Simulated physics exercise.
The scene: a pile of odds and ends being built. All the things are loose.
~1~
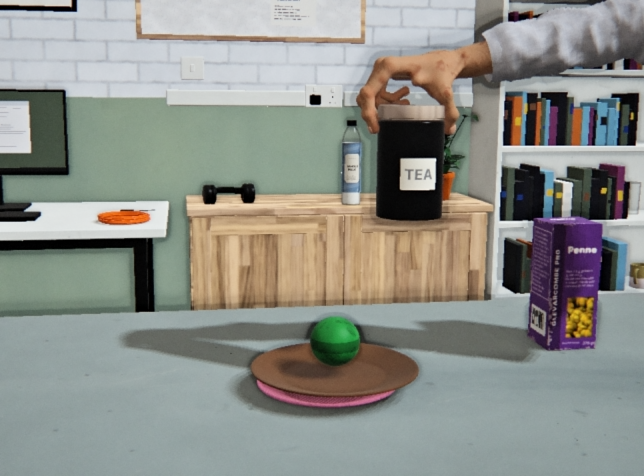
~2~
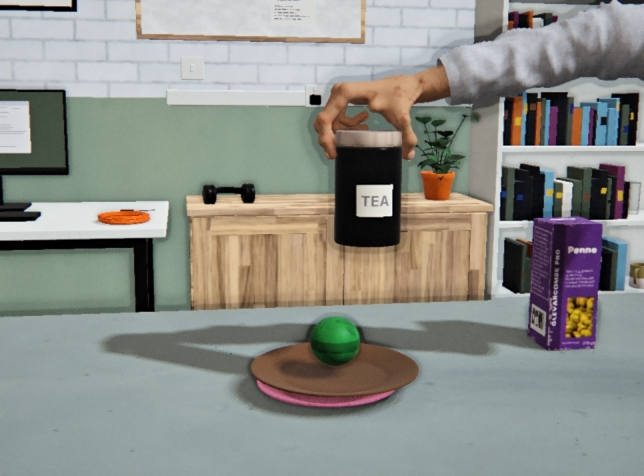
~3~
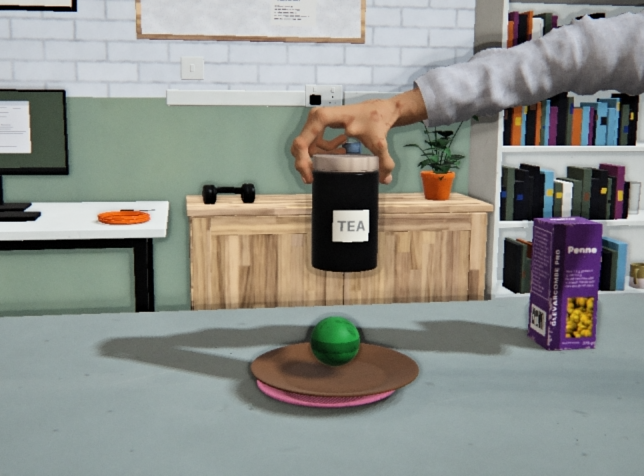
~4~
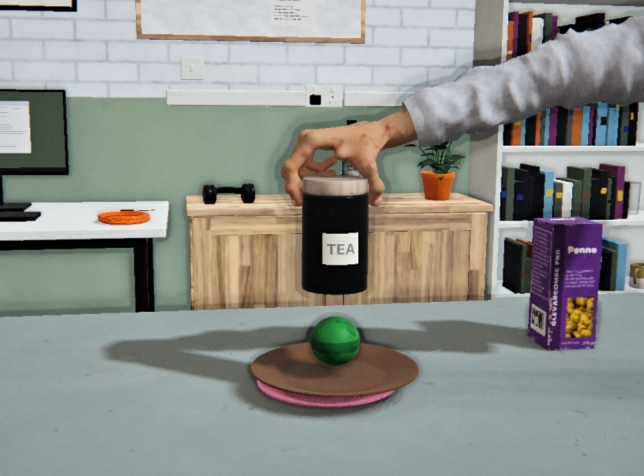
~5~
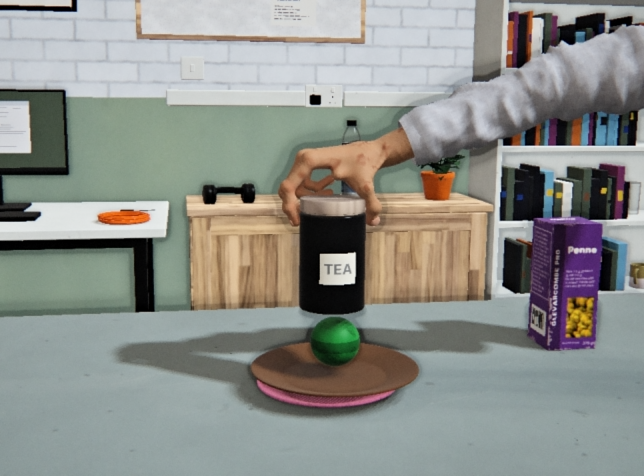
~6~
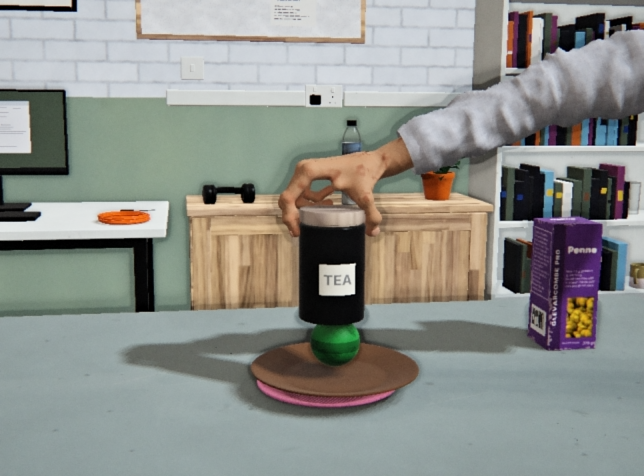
A hand lowering a black tea jar leftward and down onto a green ball sitting on a brown disc, still gripping it.
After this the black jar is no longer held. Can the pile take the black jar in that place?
In the end the pile gives way.
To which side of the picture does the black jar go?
It goes to the left.
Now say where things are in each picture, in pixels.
Still above its spot; black jar (410, 162); green ball (335, 342), in the first picture.
Still above its spot; black jar (368, 187), in the second picture.
Still above its spot; black jar (345, 212); green ball (335, 342), in the third picture.
Still above its spot; black jar (335, 233), in the fourth picture.
Still above its spot; black jar (332, 253); green ball (335, 342), in the fifth picture.
Set down, still held; black jar (332, 264), in the sixth picture.
Then, 0.60 s after the last picture, black jar now fallen.
Then, 0.70 s after the last picture, things are still on the move.
Then, 1.50 s after the last picture, nothing new.
At rest, fallen, black jar; the other 4 in place. Seen from the same camera at the end, black jar near (154, 345). The pile loses its balance.
